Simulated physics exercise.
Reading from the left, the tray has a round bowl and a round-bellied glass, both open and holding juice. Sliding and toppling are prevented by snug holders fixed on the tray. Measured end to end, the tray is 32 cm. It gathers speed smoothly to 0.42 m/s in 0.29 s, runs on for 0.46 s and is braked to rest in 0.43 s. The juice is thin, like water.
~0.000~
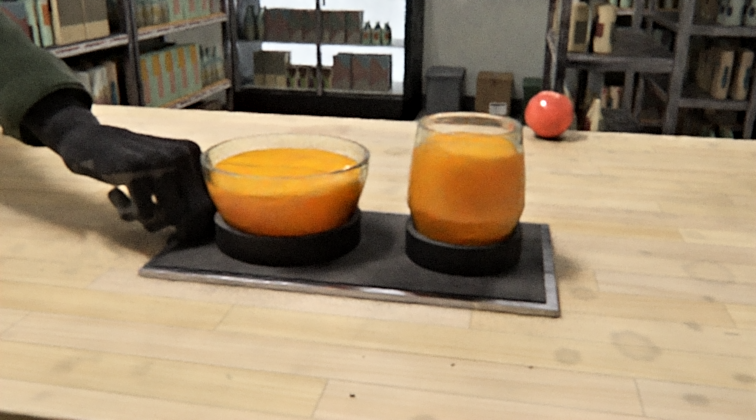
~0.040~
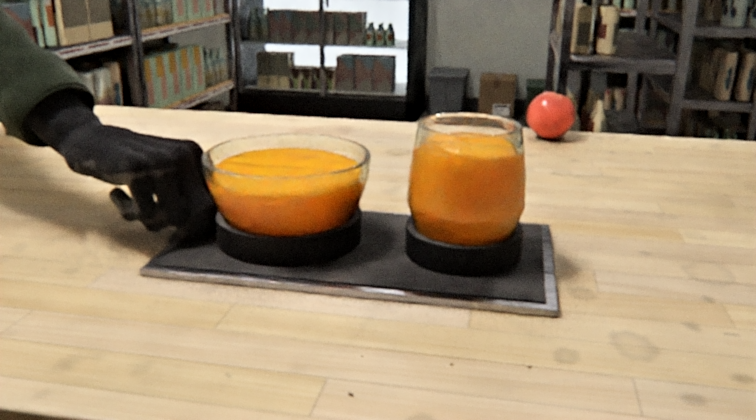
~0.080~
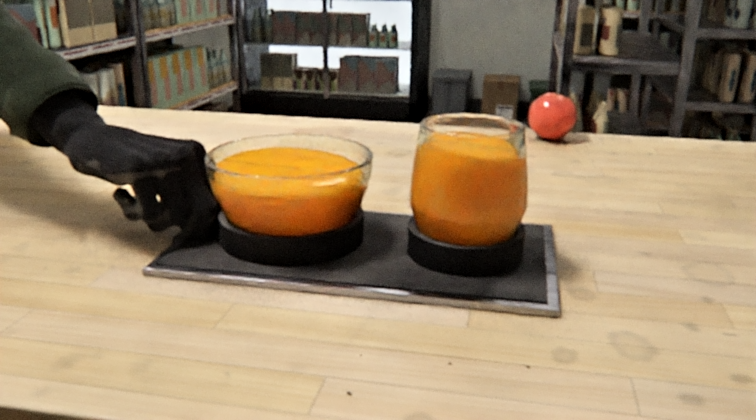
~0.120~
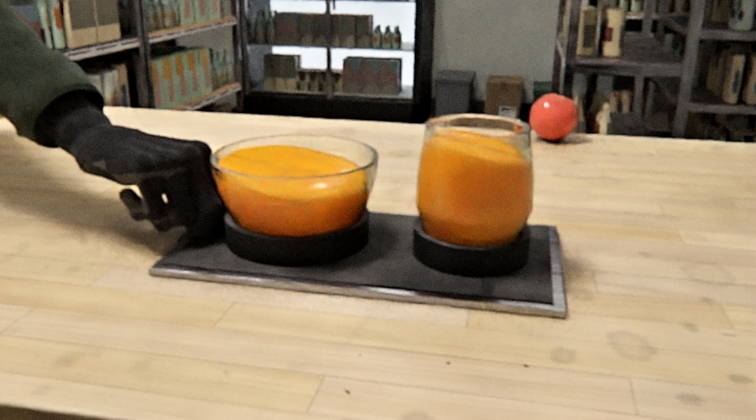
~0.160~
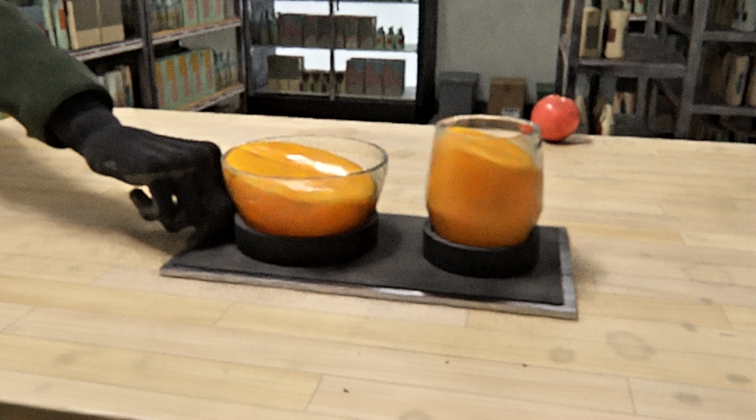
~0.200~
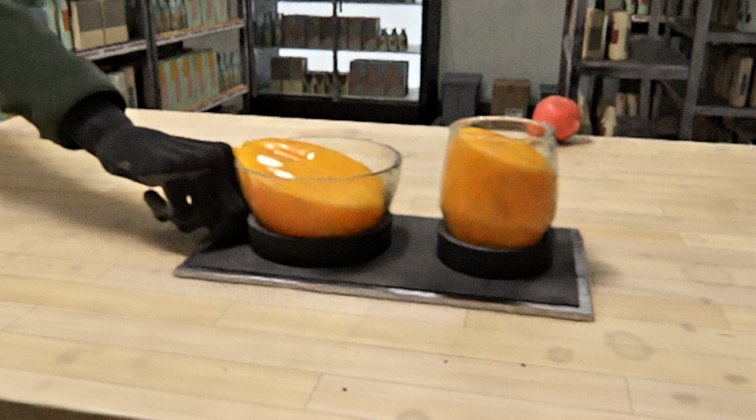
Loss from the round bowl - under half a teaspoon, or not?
It is going to make a mess.
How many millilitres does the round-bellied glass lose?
Roughly 0 ml.
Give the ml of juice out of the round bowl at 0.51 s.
Around 10 ml by then.
By 0.51 s the tray moves at 0.42 m/s; losses from the left are 12, 0 ml.
By 0.81 s the tray moves at 0.40 m/s; losses from the left are 13, 0 ml.
By 1.12 s the tray moves at 0.02 m/s; losses from the left are 20, 0 ml.
By 1.43 s the tray moves at 0.00 m/s; losses from the left are 20, 0 ml.
At rest losses from the left are 20, 0 ml.
